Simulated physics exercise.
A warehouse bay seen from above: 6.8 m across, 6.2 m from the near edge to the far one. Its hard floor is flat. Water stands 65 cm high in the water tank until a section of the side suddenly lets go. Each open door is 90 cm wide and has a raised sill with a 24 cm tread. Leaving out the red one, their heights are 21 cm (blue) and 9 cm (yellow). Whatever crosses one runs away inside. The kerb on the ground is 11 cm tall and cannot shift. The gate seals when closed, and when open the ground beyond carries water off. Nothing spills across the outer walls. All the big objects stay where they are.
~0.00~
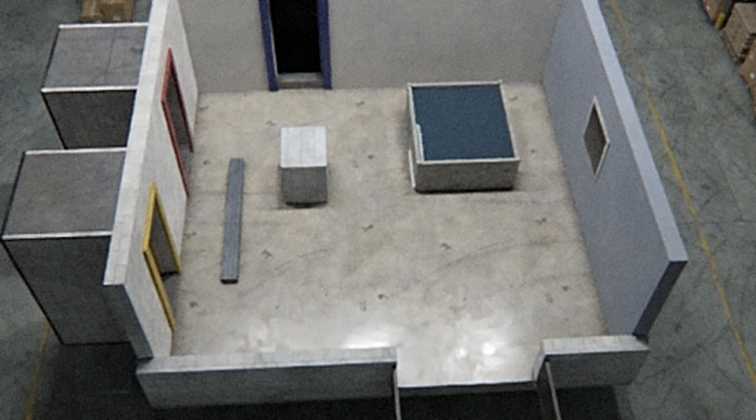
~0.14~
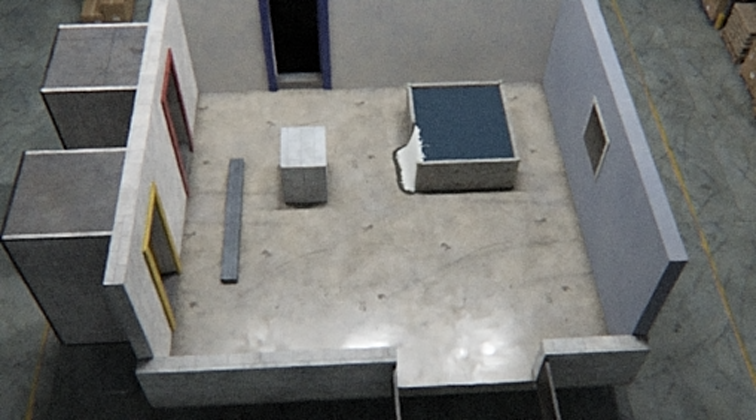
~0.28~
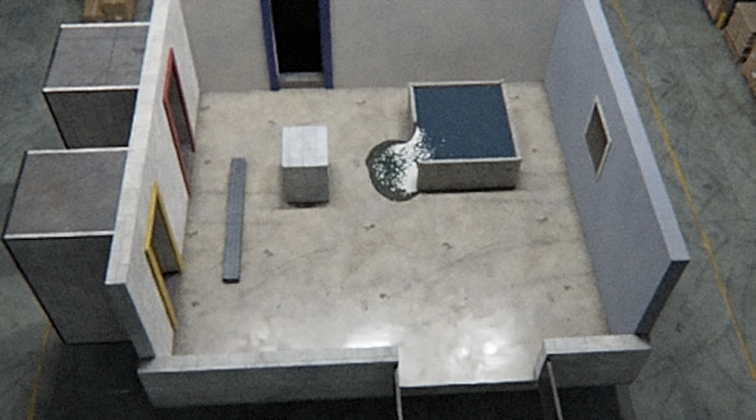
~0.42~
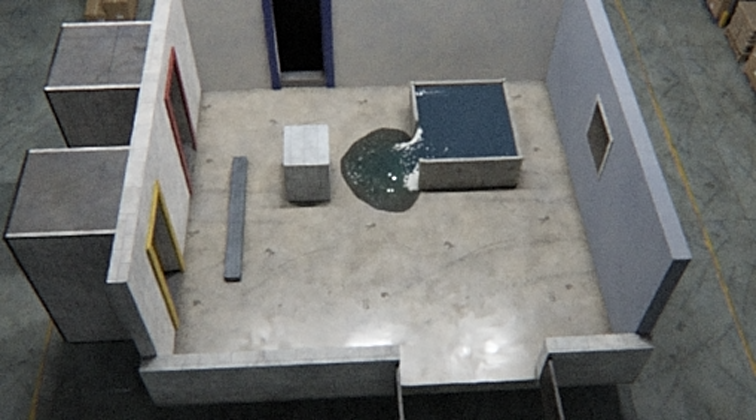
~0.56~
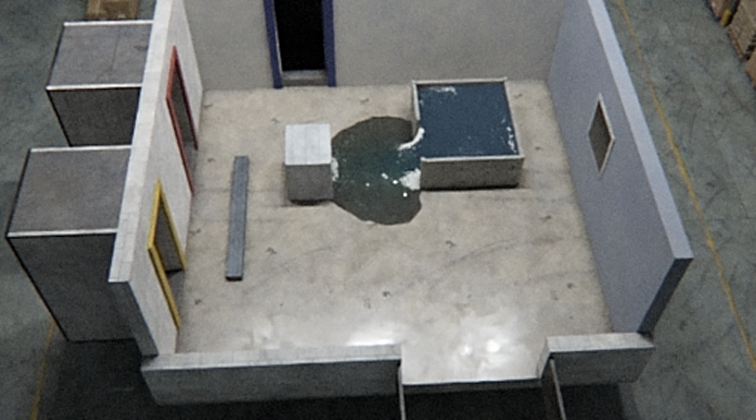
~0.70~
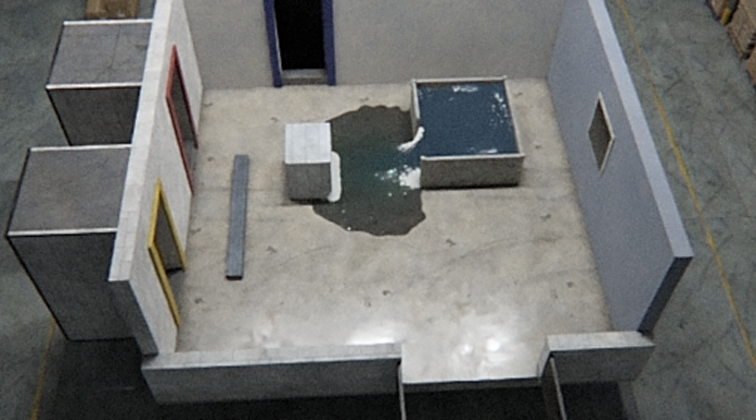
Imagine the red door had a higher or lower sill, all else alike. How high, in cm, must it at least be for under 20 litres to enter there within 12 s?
Close to 7.5 cm is just enough.
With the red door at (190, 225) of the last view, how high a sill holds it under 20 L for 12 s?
About 11.5 cm.
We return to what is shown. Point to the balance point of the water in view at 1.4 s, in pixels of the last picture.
Around (425, 154).
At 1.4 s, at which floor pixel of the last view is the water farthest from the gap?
Near (208, 138).
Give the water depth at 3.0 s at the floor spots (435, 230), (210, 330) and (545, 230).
About 0, 3 and 0 cm.
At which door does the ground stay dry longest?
Last comes the yellow one.
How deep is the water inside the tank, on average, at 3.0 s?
Roughly 28 cm on average.
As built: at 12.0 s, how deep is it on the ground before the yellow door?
Some 6.5 cm.
After 1.4 s water covers 20 % of the floor, deepest (39 cm) near (336, 178); it has not reached the red door.
After 3.0 s water covers 45 % of the floor, deepest (27 cm) near (173, 379); 4 cm at the red door, 0 litres in over its 26 cm sill.
After 12.0 s water covers 95 % of the floor, deepest (7 cm) near (173, 379); 7 cm at the red door, 0 litres in over its 26 cm sill.
At the red door as built, the water arrived by 2.2 s and peaked near 13 cm at 7.8 s.
With a sill of 6.5 cm, 27 litres would have come in within the 12 s; with 9 cm, 10 litres. So under 20 litres takes about 7.5 cm.
